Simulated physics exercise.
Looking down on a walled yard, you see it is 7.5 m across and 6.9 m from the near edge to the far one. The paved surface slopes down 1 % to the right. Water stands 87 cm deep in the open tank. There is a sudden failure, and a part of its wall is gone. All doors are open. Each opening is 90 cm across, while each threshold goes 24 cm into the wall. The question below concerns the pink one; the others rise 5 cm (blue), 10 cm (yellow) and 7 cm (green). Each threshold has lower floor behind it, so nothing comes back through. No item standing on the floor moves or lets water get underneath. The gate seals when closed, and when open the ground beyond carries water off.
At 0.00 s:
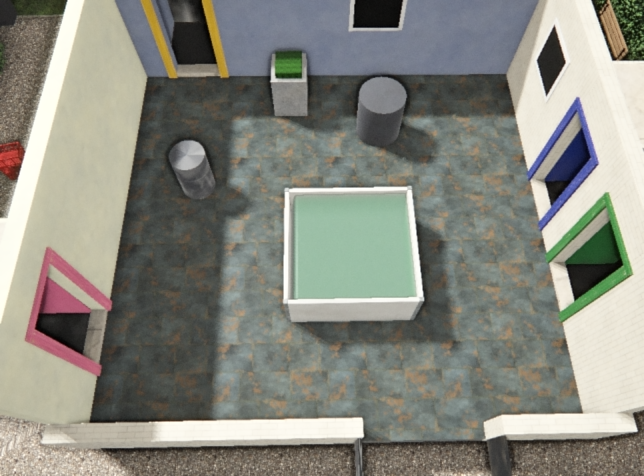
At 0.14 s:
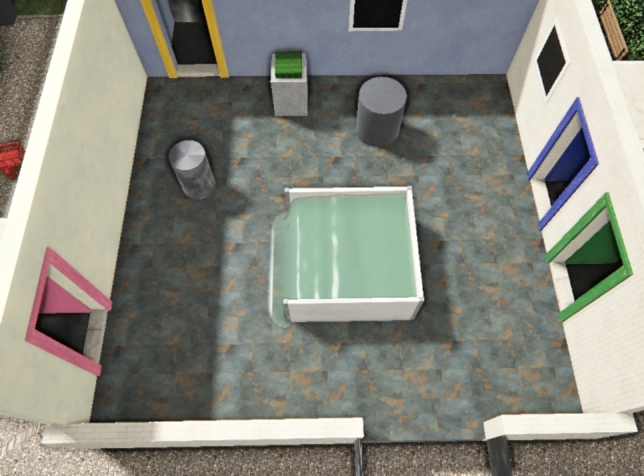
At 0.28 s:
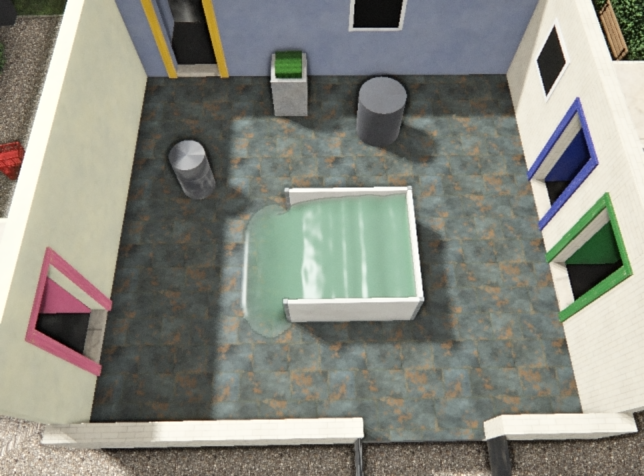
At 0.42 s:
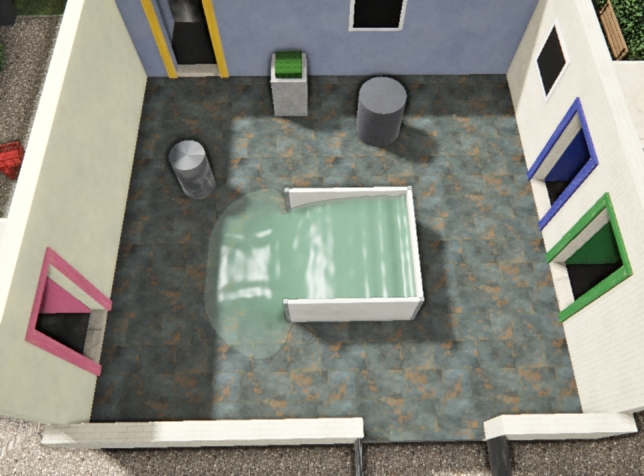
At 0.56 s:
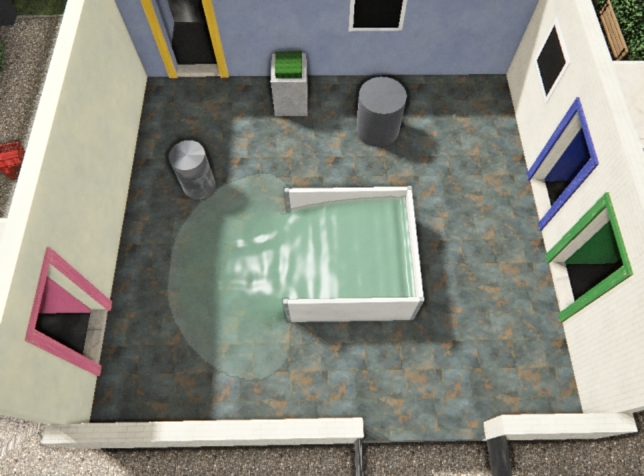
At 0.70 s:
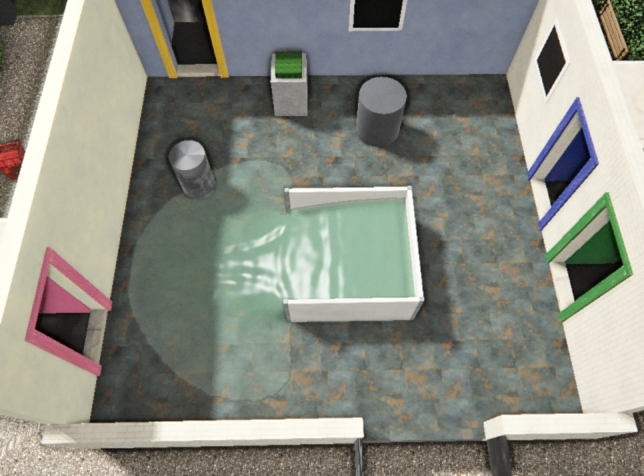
The clip shows a walled yard with a square white tank of greenish water; its left side disappears, and the water pours out leftward, spreading across the paved floor in a widening rounded sheet that reaches around a gray cylinder.
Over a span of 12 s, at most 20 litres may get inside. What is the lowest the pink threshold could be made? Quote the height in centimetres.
Around 28 cm high.
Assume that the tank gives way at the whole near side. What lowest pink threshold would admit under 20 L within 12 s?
With that break, close to 16 cm.
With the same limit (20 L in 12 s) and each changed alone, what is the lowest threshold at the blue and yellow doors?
About 7.5 cm at blue and about 21 cm at yellow.
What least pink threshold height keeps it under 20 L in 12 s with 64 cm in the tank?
Some 20 cm.
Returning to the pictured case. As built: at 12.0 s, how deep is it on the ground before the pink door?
Lab note: Depth approx. 1.5 cm.
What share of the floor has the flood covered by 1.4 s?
Some 30 in a hundred.
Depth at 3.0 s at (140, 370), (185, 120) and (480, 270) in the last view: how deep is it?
Approx. 20 / 5 / 0 cm.
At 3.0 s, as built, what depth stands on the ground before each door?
Door by door, in centimetres - blue 0, yellow 25, green 0, pink 25.
After 1.4 s water covers 30 % of the floor, deepest (45 cm) near (126, 272); 28 cm at the pink door, 38 litres in over its 10 cm threshold.
After 3.0 s water covers 40 % of the floor, deepest (34 cm) near (89, 429); 25 cm at the pink door, 211 litres in over its 10 cm threshold.
After 12.0 s water covers 100 % of the floor, deepest (12 cm) near (509, 110); 2 cm at the pink door, 278 litres in over its 10 cm threshold.
At the pink door as built, the water arrived by 0.9 s and peaked near 32 cm at 2.0 s.
Run again over the same 12 s with other heights there, 52 litres in over 24 cm, 6 litres over 32.5 cm. The limit of 20 litres is kept from about 28 cm up.
